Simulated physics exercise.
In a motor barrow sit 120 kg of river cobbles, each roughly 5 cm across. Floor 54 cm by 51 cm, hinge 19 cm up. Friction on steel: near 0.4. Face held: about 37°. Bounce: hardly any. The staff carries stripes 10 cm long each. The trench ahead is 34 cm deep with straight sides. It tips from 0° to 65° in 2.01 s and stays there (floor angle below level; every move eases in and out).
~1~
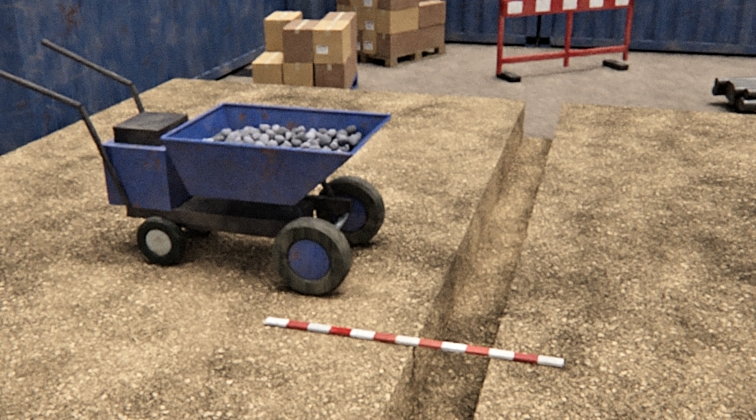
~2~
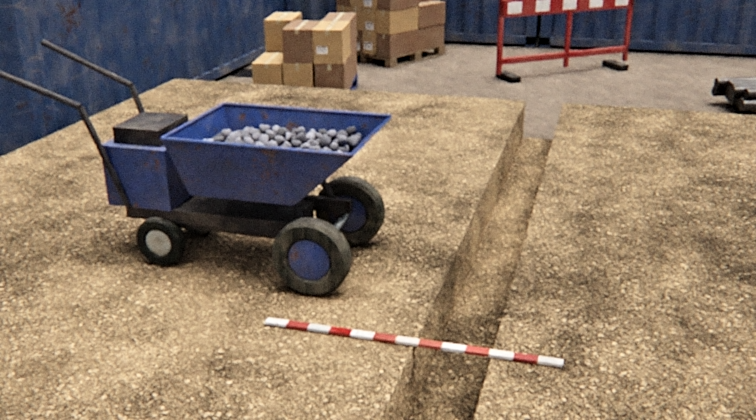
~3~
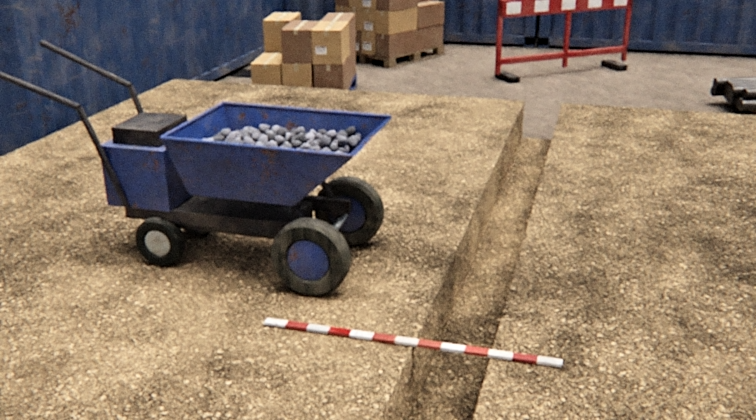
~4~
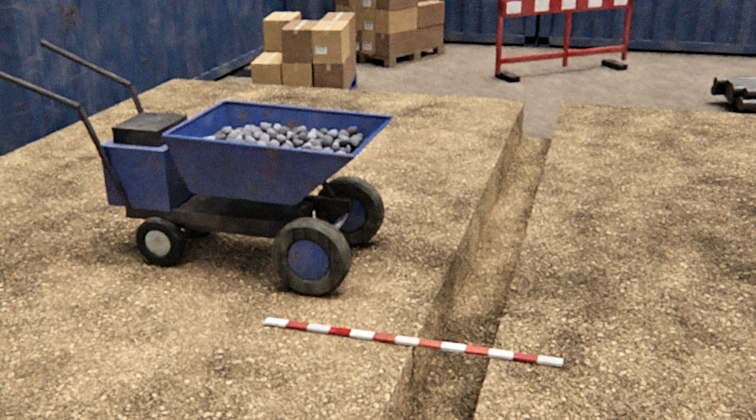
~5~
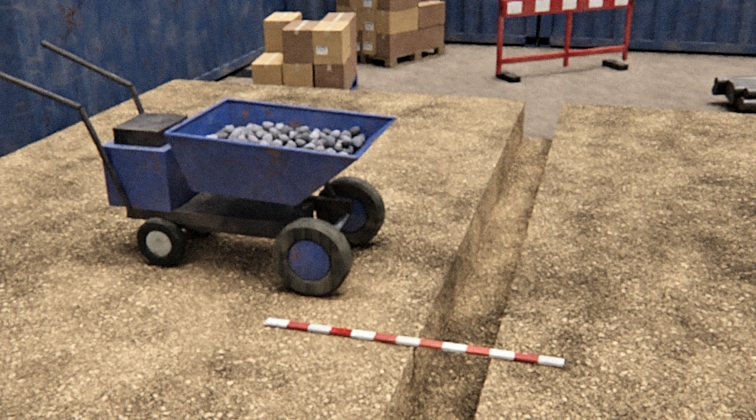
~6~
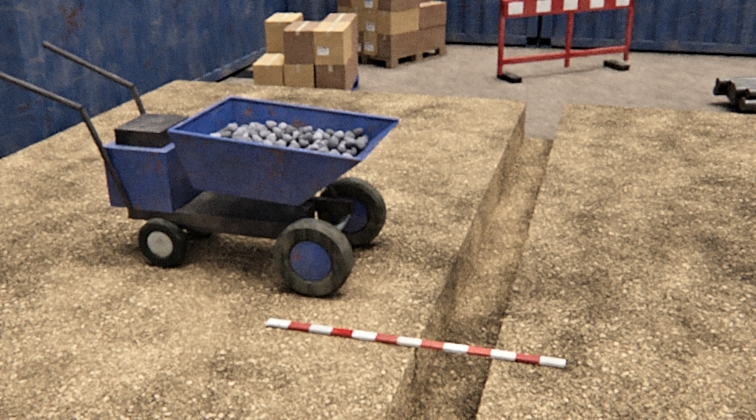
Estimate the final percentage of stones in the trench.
I would say 96 percent.
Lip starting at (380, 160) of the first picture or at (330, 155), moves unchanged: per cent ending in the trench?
Some 65 and some 100 per cent, in that order.
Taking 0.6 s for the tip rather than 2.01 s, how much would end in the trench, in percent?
It would come to roughly 65 per cent.
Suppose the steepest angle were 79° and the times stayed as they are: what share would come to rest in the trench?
With that change, near 100 per cent.
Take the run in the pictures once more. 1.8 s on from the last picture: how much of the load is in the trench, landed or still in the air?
Around 55 per cent of it, at that instant.
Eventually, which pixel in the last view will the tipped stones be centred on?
I'd point to around (482, 329).
Then, 1.2 s after the last picture the floor is at 55°, 100 % in the skip; the foremost stones are at (444, 231).
Then, 1.8 s after the last picture the floor is at 65°, 46 % in the skip, 53 % in the trench, 1 % past the trench; the foremost stones are at (527, 283).
Then, 2.2 s after the last picture the floor is at 65°, 16 % in the skip, 80 % in the trench, 4 % past the trench; the foremost stones are at (583, 290).
Then, 4.1 s after the last picture the floor is at 65°, 0 % in the skip, 96 % in the trench, 4 % past the trench; the foremost stones are at (607, 299).
